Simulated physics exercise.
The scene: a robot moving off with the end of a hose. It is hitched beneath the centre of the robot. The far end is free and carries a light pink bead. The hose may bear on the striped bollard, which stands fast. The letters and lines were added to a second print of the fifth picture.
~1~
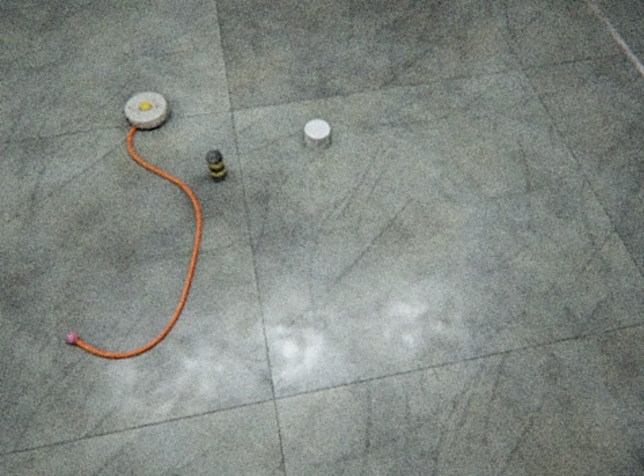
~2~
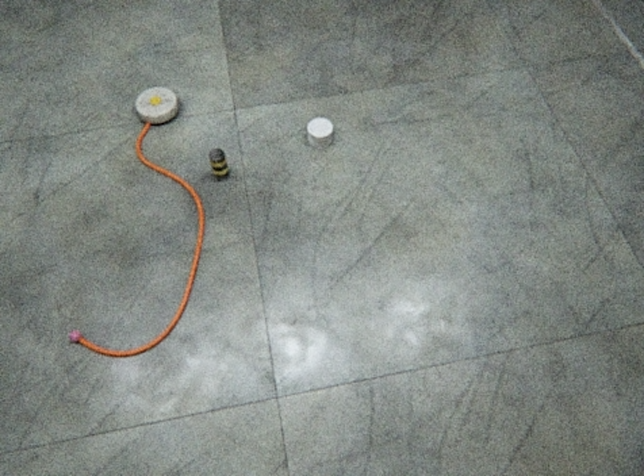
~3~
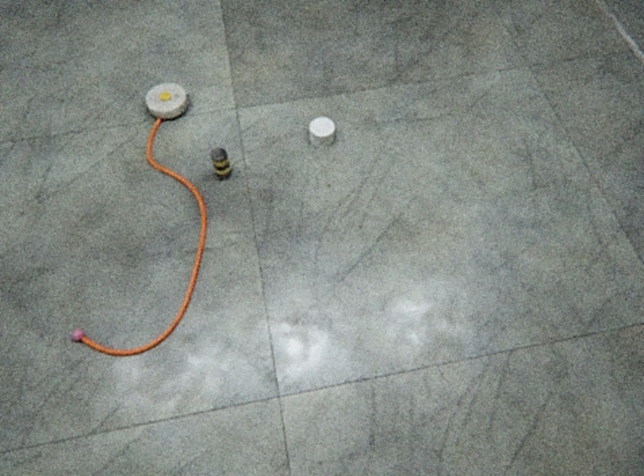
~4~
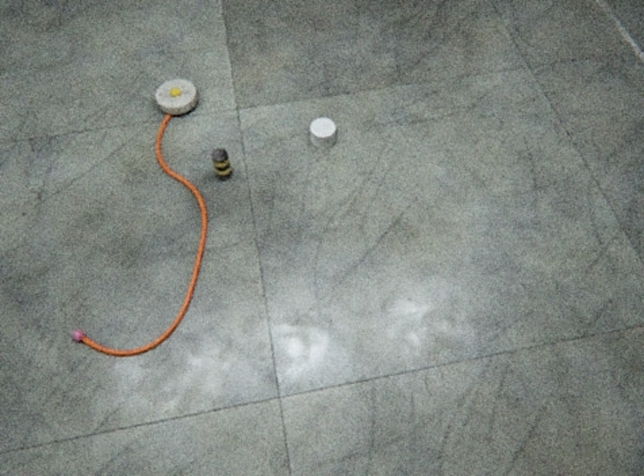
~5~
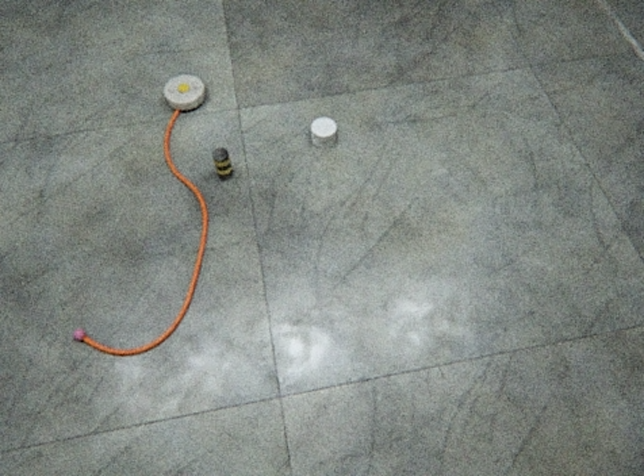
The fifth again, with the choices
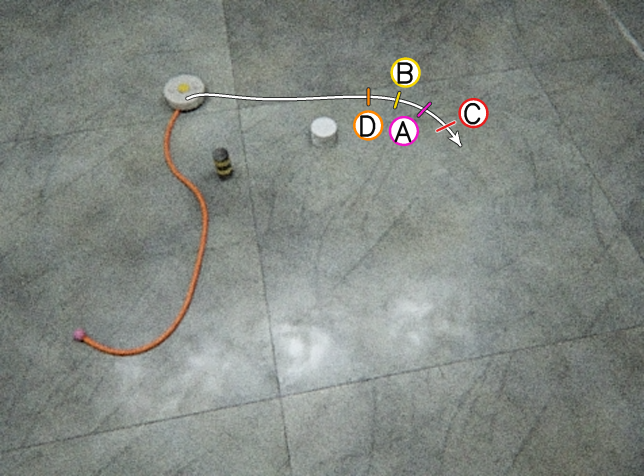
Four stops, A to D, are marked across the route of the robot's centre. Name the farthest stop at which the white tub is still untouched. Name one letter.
Stop at B.
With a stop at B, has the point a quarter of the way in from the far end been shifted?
By then, yes.
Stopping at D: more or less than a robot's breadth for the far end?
By then, less.
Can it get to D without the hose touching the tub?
Yes.
On the marked copy, A at (424, 110); B at (397, 100); C at (446, 126); D at (368, 97); the route from (187, 99) via (333, 97) to (460, 145).
With B. Early on, robot (258, 94), middle of the hose (205, 232), free end (79, 335).
Further on, robot (333, 92), middle of the hose (209, 199), free end (84, 338).
At the end, robot (398, 95), middle of the hose (237, 161), free end (131, 309); only the bollard has been touched, if anything.
As for the rest, A brings the hose against the tub; C brings the hose against the tub; D is safe but short.
